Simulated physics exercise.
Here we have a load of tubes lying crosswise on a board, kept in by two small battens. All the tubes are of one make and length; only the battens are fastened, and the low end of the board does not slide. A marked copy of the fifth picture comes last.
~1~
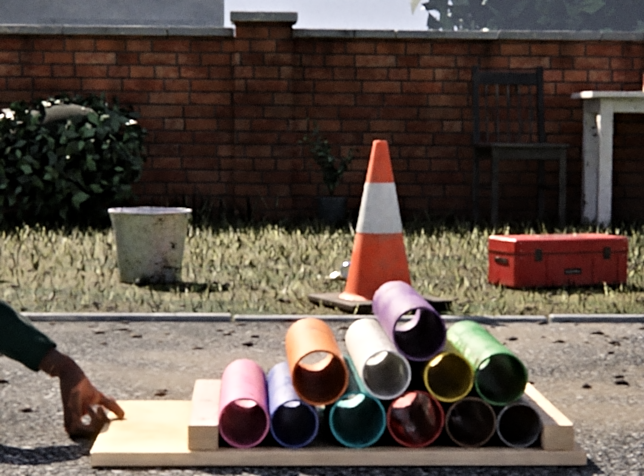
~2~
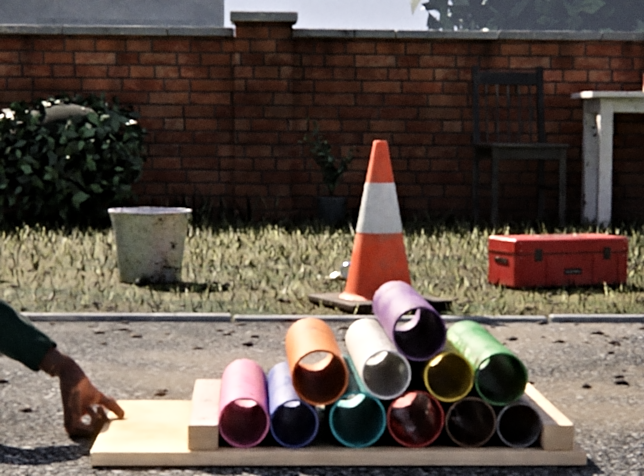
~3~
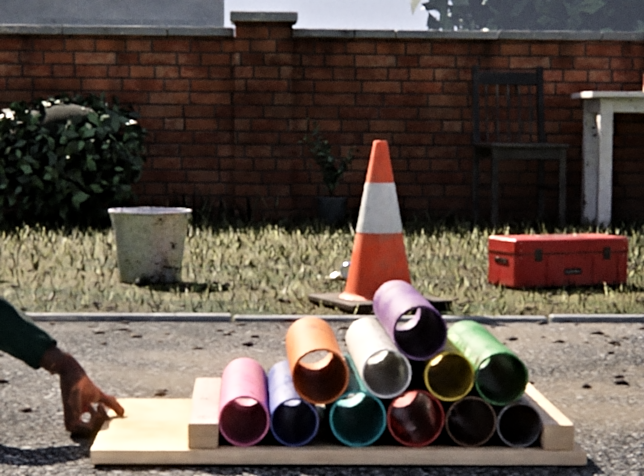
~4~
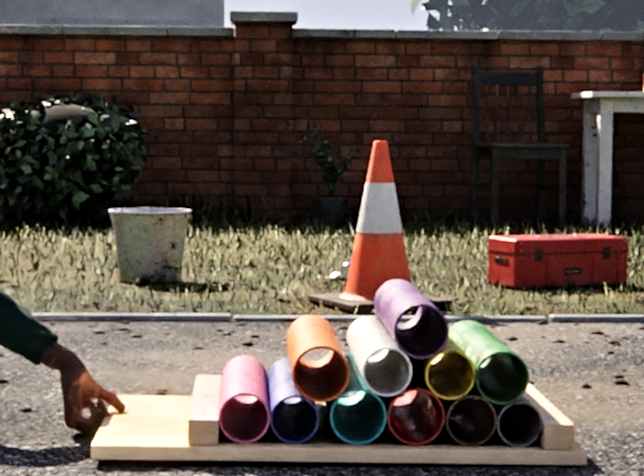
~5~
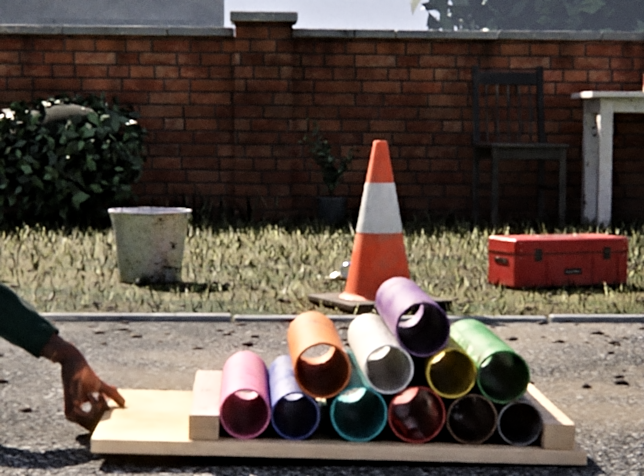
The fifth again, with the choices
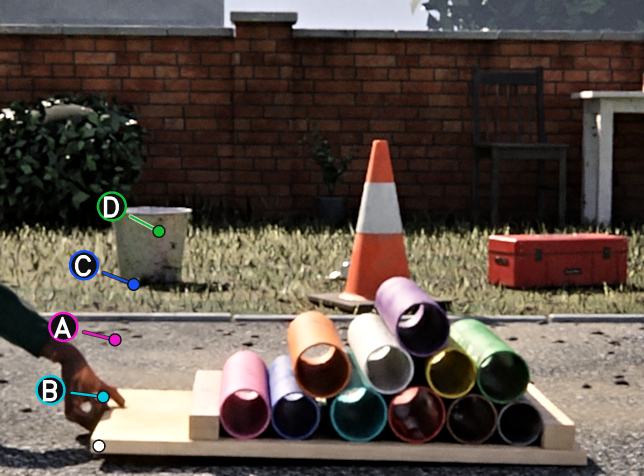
A hand at the left slowly raised that end of a wooden board very slightly, and the stacked colourful tubes on it shifted only a touch with it, keeping their places in the pile.
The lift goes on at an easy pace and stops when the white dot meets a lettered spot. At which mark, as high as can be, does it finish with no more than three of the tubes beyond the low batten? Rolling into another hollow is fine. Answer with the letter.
The highest mark that will do is D.
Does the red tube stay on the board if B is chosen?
The red tube: Yes.
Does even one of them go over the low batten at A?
No.
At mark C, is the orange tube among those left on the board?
Yes.
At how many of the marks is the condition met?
The number is four.
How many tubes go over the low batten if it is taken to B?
At B the number is none.
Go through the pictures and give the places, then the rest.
The first frame shows yellow tube (449, 376); green tube (501, 379).
The second frame shows green tube (501, 379); orange tube (320, 377).
The third frame shows board (333, 418); pink tube (244, 420); blue tube (294, 422); red tube (415, 418).
The fourth frame shows board (333, 416); pink tube (244, 417); blue tube (295, 420).
The fifth frame shows board (334, 413); pink tube (245, 413); blue tube (295, 416).
On the marked copy, A at (115, 340); B at (104, 397); C at (134, 285); D at (159, 231); the white dot at (99, 446).
Following D. Soon after the start, board at 16°.
Later, board at 28°.
In the end, board at 28°, three over the low batten (yellow, green, purple).
As for the rest, A none over the low batten; B none over the low batten; C three over the low batten (yellow, green, purple).
